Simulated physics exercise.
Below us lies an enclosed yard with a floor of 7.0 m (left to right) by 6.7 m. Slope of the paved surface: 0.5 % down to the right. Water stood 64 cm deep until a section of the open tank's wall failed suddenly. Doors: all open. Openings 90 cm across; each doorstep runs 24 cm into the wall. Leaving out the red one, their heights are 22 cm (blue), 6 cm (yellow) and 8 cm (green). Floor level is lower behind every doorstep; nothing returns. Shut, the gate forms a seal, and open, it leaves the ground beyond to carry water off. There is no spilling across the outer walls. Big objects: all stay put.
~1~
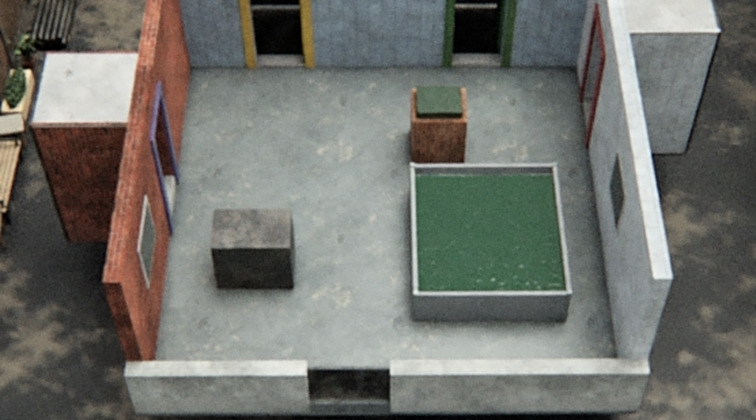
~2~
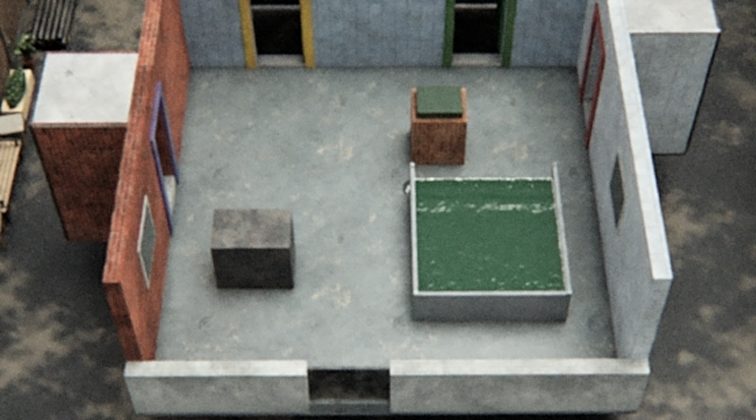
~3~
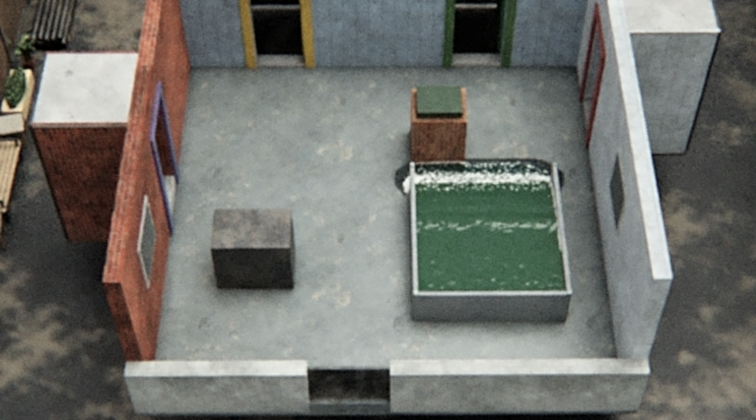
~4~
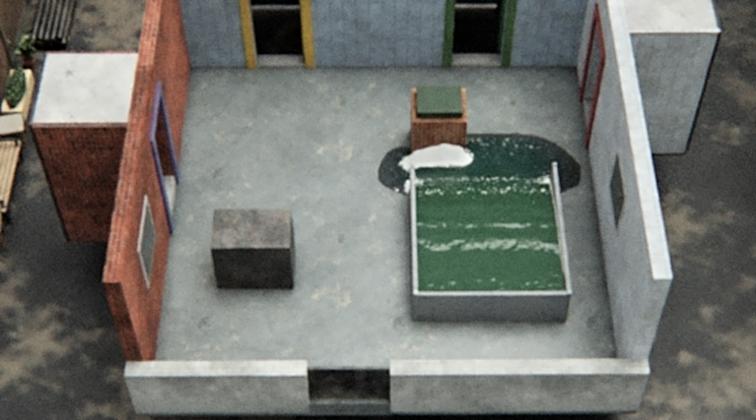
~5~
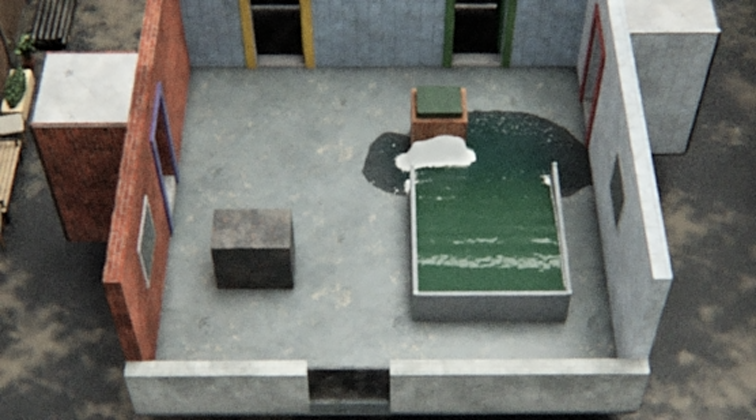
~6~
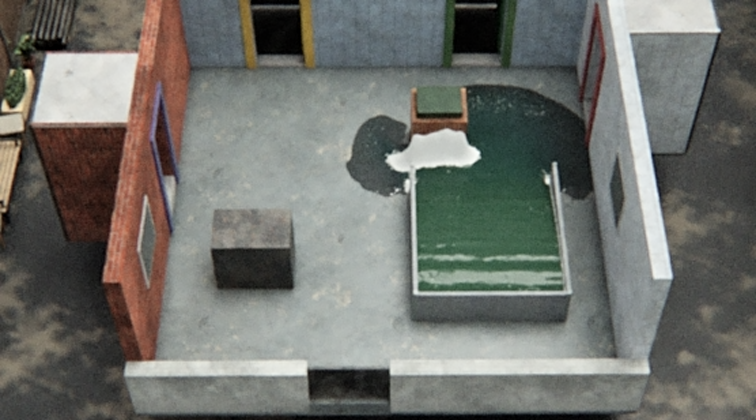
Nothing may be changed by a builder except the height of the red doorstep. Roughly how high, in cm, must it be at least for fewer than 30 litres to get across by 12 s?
Roughly 25 cm is just enough.
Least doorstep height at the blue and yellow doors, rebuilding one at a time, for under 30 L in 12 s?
Some 7.5 cm for blue, some 8.0 cm for yellow.
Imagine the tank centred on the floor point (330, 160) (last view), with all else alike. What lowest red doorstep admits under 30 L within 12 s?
Roughly 18 centimetres.
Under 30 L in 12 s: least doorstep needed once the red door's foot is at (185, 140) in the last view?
Roughly 11.0 cm.
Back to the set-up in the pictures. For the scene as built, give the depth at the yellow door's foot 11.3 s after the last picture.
7.5 cm.
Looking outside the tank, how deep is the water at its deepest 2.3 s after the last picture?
33 cm.
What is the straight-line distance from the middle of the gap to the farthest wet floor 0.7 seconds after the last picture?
3.8 metres.
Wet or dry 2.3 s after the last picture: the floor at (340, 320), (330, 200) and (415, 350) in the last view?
One by one: Clear, drenched, clear.
Then, 0.7 s after the last picture water covers 30 % of the floor, deepest (44 cm) near (445, 175); 15 cm at the red door, 0 litres in over its 14 cm doorstep.
Then, 2.3 s after the last picture water covers 55 % of the floor, deepest (33 cm) near (571, 81); 31 cm at the red door, 77 litres in over its 14 cm doorstep.
Then, 11.3 s after the last picture water covers 95 % of the floor, deepest (12 cm) near (503, 389); 7 cm at the red door, 171 litres in over its 14 cm doorstep.
At the red door as built, the water peaked near 31 cm, 2.1 s after the last picture.
With a doorstep of 22.5 cm, 50 litres would have come in within the 12 s; with 30 cm, 8 litres. So under 30 litres takes about 25 cm.
